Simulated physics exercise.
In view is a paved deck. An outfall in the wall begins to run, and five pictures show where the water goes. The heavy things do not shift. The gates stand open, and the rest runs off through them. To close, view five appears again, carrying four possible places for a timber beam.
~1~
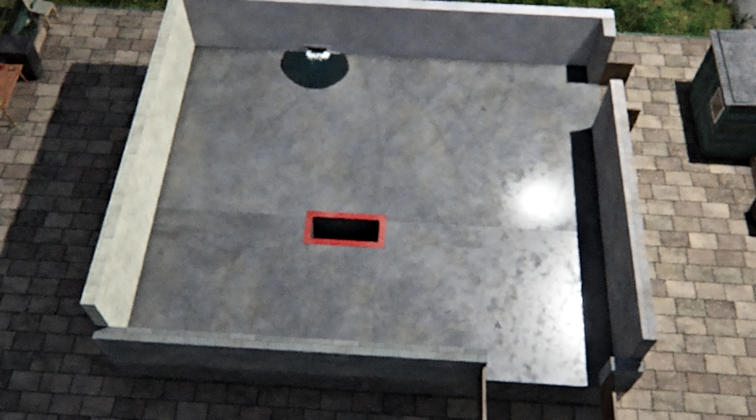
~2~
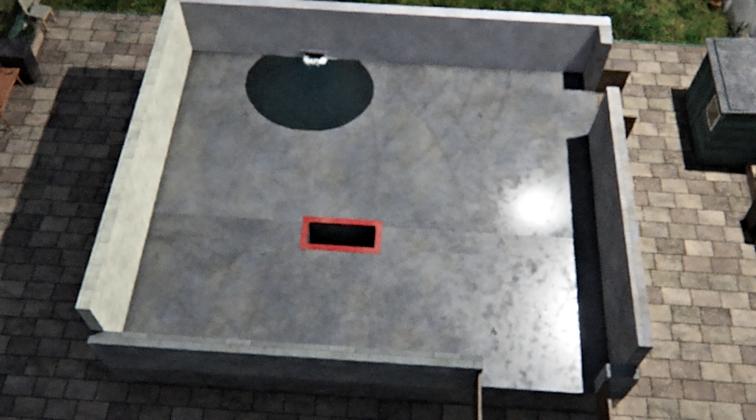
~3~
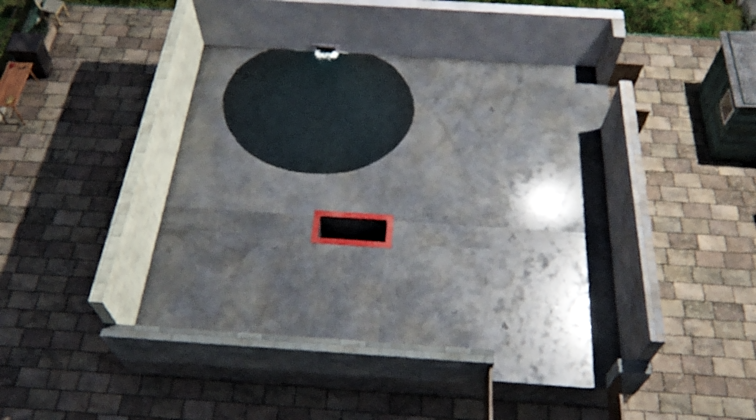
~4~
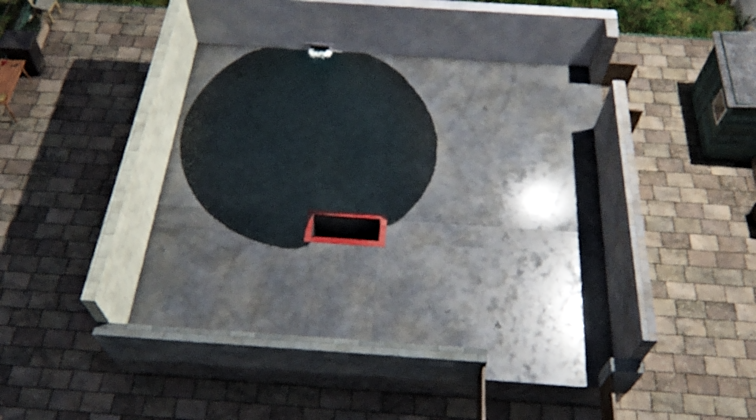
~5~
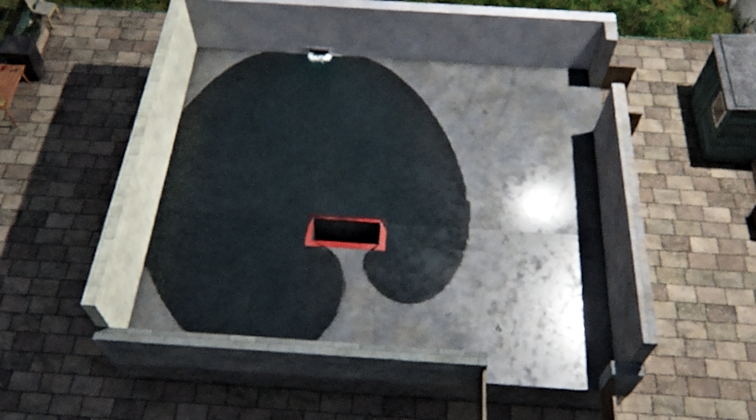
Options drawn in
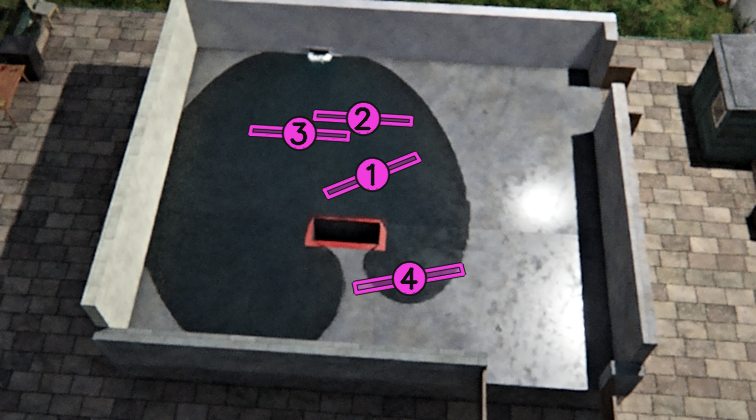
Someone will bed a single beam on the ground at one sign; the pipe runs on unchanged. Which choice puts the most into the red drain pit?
It is 4.
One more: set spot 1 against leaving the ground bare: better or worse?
Worse.
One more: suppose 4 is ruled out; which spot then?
3.
On the marked copy, 1 from (326, 193) to (417, 156); 2 from (315, 115) to (411, 121); 3 from (250, 130) to (348, 136); 4 from (355, 288) to (462, 269).
Choosing 1, about 7 % of the stream runs into the red drain pit, about 86 % out by the gates.
Choosing 2, about 9 % of the stream runs into the red drain pit, about 84 % out by the gates.
Choosing 3, about 13 % of the stream runs into the red drain pit, about 76 % out by the gates.
Choosing 4, about 32 % of the stream runs into the red drain pit, about 62 % out by the gates.
